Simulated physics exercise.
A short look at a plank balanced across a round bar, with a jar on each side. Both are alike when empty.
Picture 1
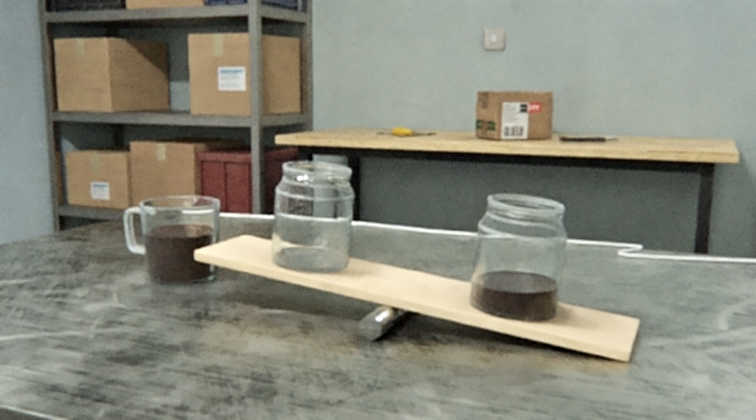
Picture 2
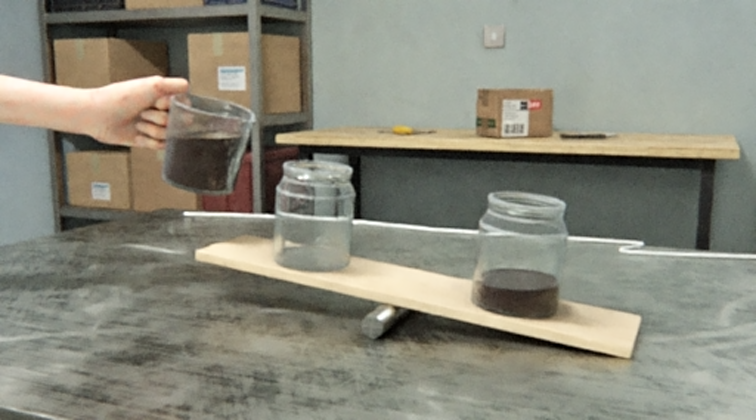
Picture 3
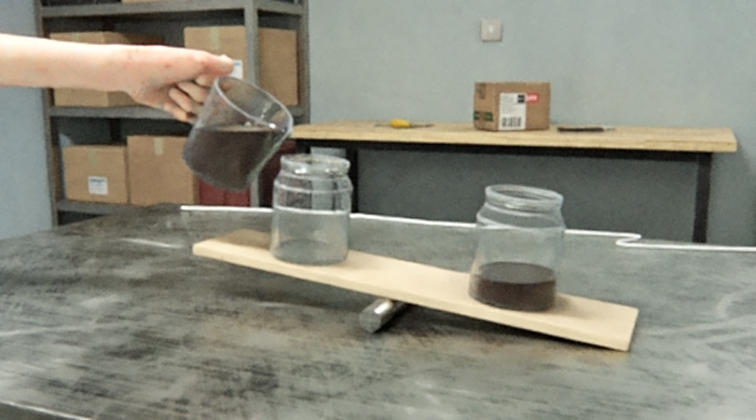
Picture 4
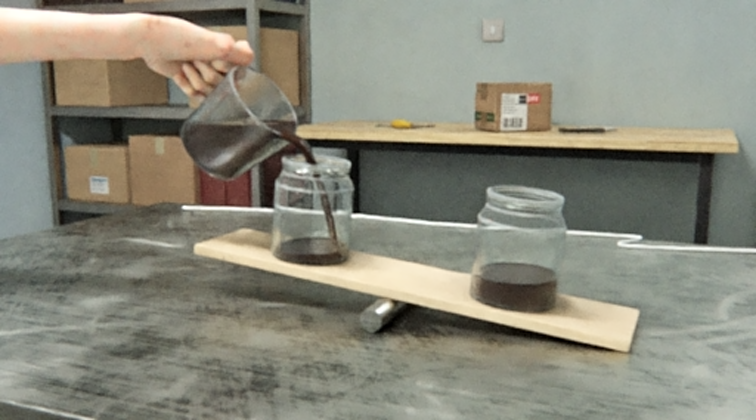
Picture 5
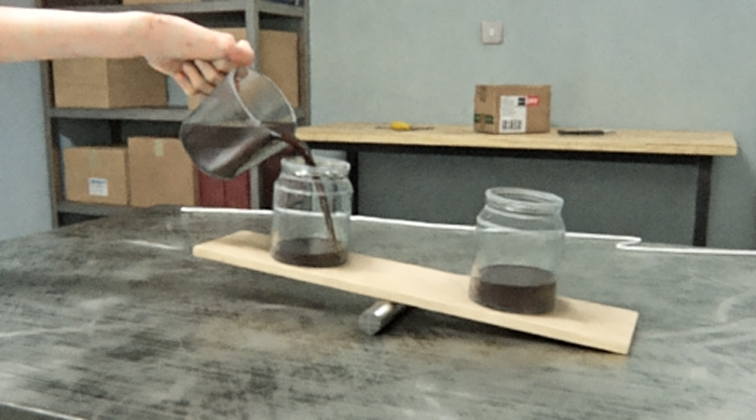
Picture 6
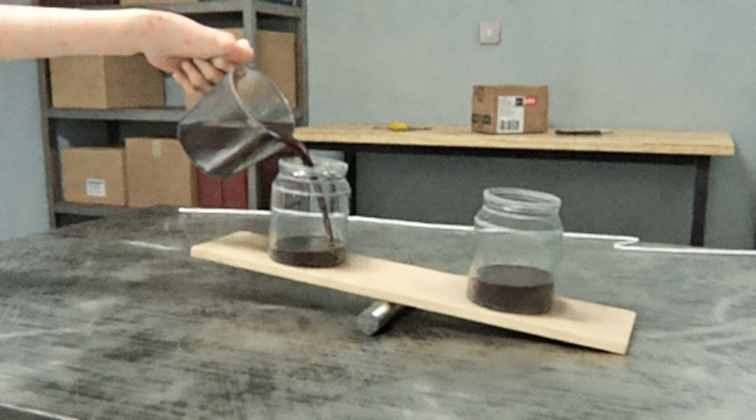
On a grey table, a hand lifts a jug and pours dark liquid into the left jar.
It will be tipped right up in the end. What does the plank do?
In the end the plank tips the other way.
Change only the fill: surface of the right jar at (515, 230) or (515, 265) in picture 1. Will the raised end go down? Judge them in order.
As listed: Stays, swings across.
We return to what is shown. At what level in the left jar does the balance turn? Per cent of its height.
About 20 per cent.
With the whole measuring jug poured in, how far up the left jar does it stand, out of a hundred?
Some 55 per cent.
Shortly, the left jar is about a third full; the plank has swung over, and that end is down.
Then, the left jar is about half full; the plank has swung over, and that end is down.
At the finish, the left jar is about half full; the plank has swung over, and that end is down.
